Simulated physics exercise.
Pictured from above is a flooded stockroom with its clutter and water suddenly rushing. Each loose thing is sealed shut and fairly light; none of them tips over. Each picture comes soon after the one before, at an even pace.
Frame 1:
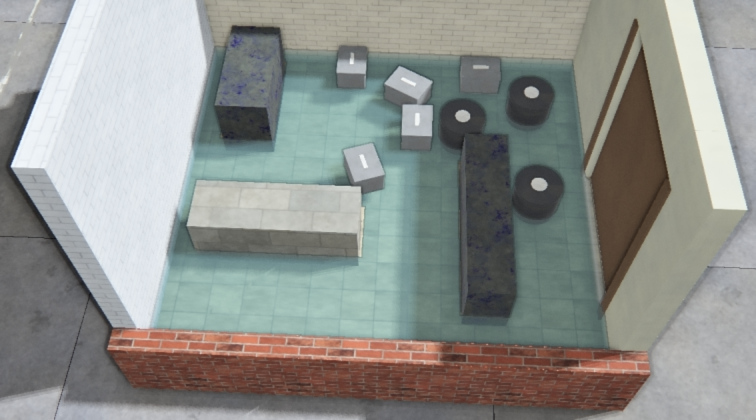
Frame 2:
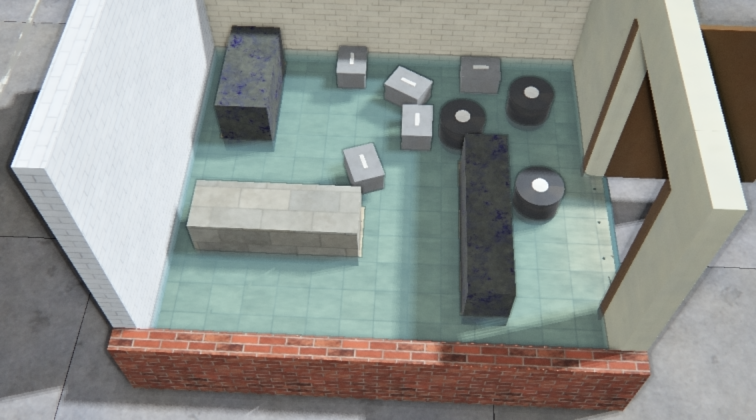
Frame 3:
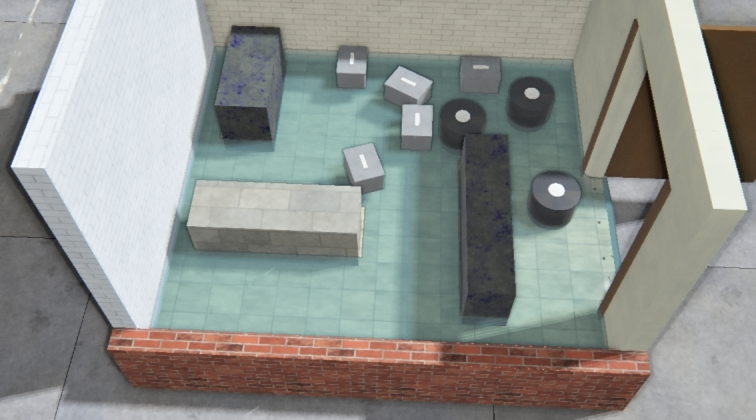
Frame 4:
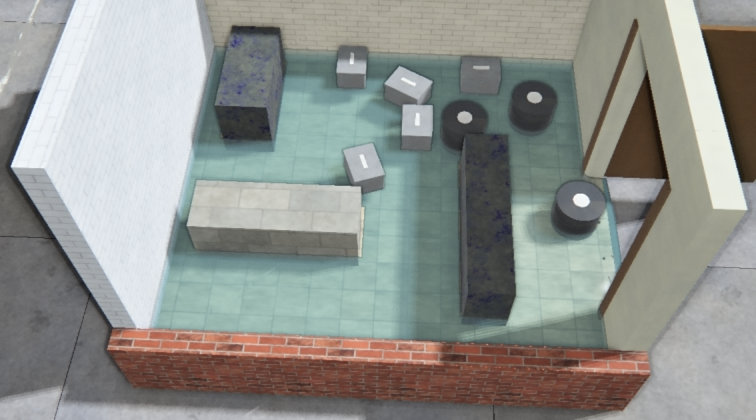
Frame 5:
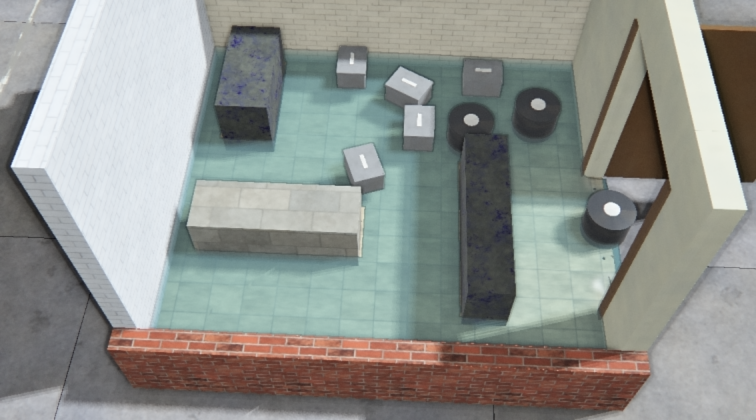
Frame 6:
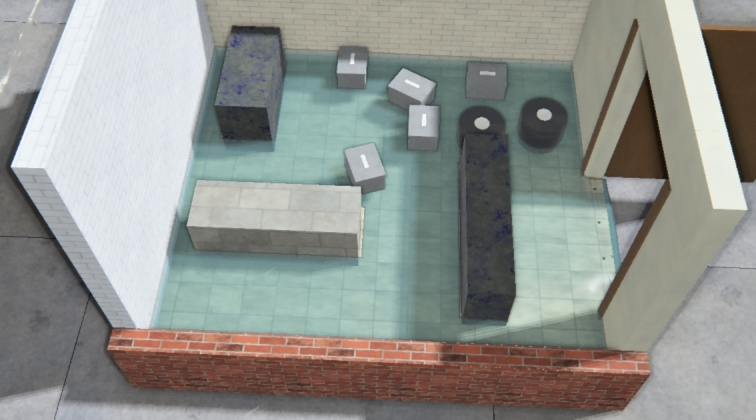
Flooded stockroom from above, a brown door swinging open on the right, one dark tub floating out, other clutter drifting slightly.
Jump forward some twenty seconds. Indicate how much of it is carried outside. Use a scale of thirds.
On that scale, two thirds or above.
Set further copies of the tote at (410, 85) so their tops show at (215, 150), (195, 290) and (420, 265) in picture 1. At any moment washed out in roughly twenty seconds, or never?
Taking them in turn: Held back, held back and held back.
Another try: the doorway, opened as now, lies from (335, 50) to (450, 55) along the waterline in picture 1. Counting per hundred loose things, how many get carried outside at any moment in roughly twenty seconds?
Result: Close to 100 %.
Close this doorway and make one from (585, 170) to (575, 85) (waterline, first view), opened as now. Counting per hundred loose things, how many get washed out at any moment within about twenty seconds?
Result: Roughly 100 per cent.
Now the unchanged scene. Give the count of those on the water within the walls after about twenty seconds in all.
It comes to 0.
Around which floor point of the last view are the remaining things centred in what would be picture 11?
(467, 143).
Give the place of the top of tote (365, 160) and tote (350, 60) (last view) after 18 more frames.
I'd say close to (449, 143) and close to (440, 69).
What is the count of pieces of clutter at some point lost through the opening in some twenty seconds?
My count comes to 8.
A moment on, 2 of 8 are out; 5 afloat.
Next, 5 of 8 are out; 3 afloat.
Later, 7 of 8 are out; 1 afloat.
In the end, 8 of 8 are out; 0 afloat.
